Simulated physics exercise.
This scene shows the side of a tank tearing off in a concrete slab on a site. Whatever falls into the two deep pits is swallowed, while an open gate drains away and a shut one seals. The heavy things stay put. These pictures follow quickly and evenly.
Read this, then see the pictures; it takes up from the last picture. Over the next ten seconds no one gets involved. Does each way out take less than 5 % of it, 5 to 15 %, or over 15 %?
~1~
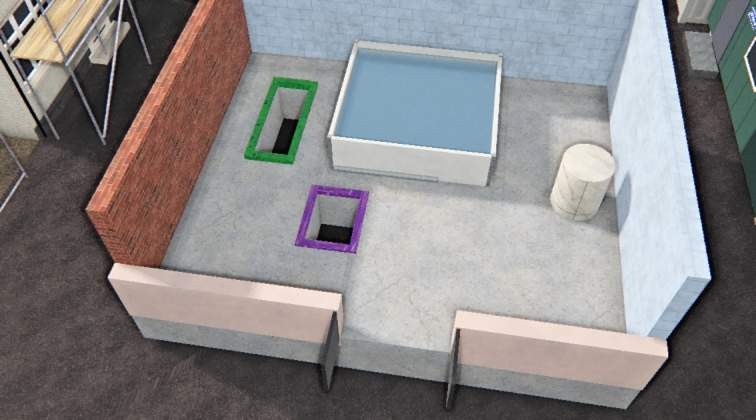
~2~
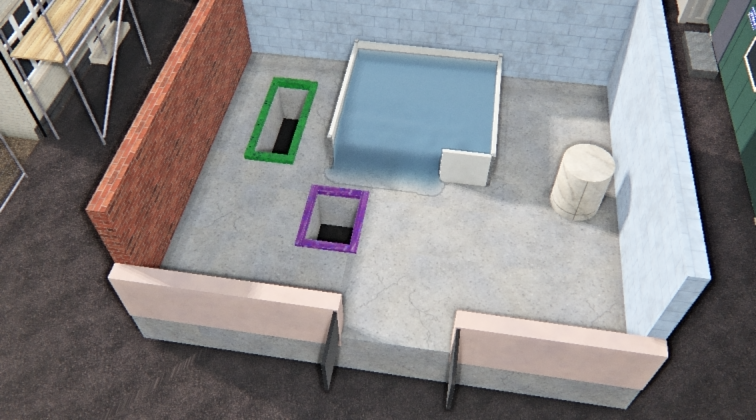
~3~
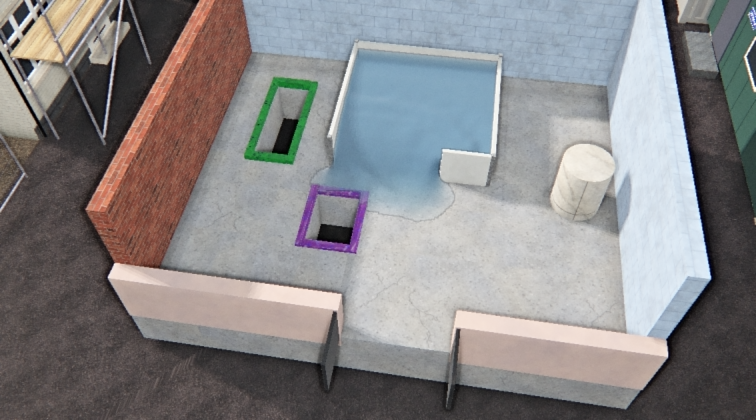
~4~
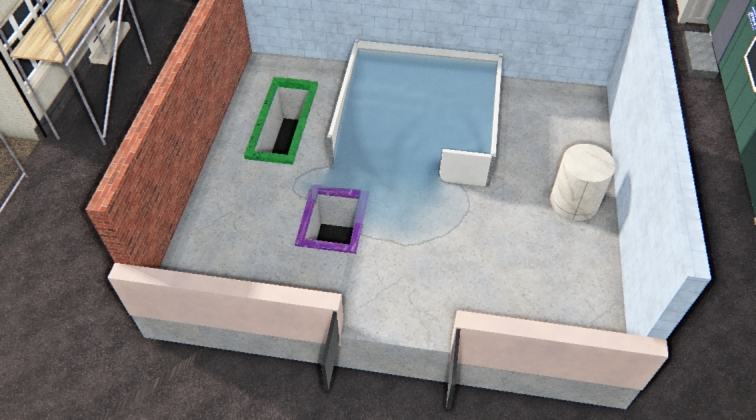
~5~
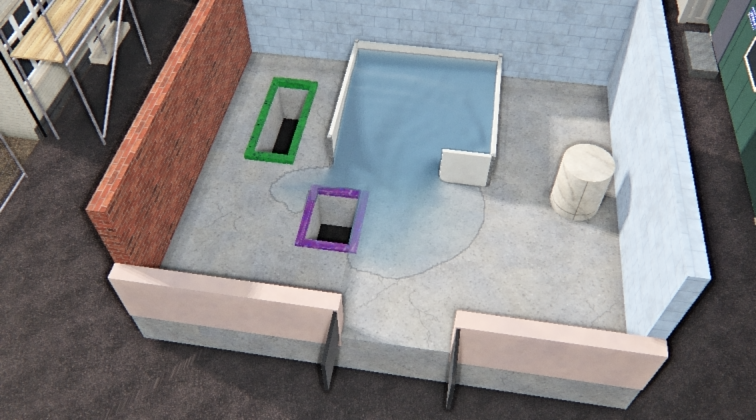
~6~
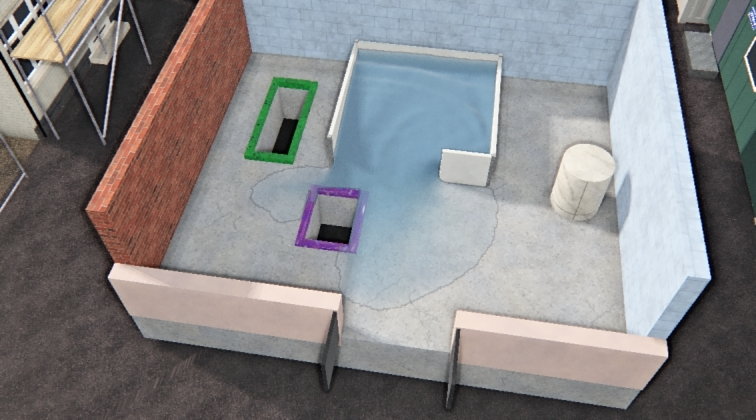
The gate ends up with over 15 %; the green pit ends up with less than 5 %; the purple pit ends up with over 15 %.
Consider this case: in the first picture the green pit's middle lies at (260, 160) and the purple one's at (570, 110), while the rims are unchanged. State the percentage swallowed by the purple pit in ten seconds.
Share for the purple pit: 0 percent.
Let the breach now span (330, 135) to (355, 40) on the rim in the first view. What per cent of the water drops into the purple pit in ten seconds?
Share to the purple pit: 2 in a hundred.
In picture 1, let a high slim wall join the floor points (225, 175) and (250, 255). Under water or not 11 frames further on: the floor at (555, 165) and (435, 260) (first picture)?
Taking them in the order asked, the first is not reached and the second is inundated.
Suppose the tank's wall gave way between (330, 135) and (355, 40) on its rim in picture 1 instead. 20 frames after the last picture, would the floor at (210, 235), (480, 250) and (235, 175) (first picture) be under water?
First spot submerged, second spot spared, third spot submerged.
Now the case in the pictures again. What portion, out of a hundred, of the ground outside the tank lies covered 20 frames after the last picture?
Estimated share: Around 50 %.
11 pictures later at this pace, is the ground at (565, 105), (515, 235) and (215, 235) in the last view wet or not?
Taking them in the order given: Spared, then spared, then swamped.
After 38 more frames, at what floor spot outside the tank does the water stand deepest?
Somewhere around pixel (341, 189).
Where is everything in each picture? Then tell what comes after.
The tank at (420, 98) is whole and still, in the first picture.
Water pours out at (387, 162) and has run to (330, 174), in the second picture.
The front is at (316, 186), out from the gap at (387, 165), in the third picture.
Water pours out at (387, 165) and has run to (442, 232), in the fourth picture.
Water pours out at (387, 166) and has run to (399, 273), in the fifth picture.
The front is at a hidden place, out from the gap at (387, 165), in the sixth picture.
A moment on, water covers 30 % of the floor; the gate 2 %, the green pit 0 %, the purple pit 8 %.
Next, water covers 40 % of the floor; the gate 8 %, the green pit 0 %, the purple pit 15 %.
Then, water covers 50 % of the floor; the gate 15 %, the green pit 0 %, the purple pit 22 %.
Later, water covers 70 % of the floor; the gate 23 %, the green pit 0 %, the purple pit 27 %.
In the end, water covers 85 % of the floor; the gate 29 %, the green pit 0 %, the purple pit 29 %.
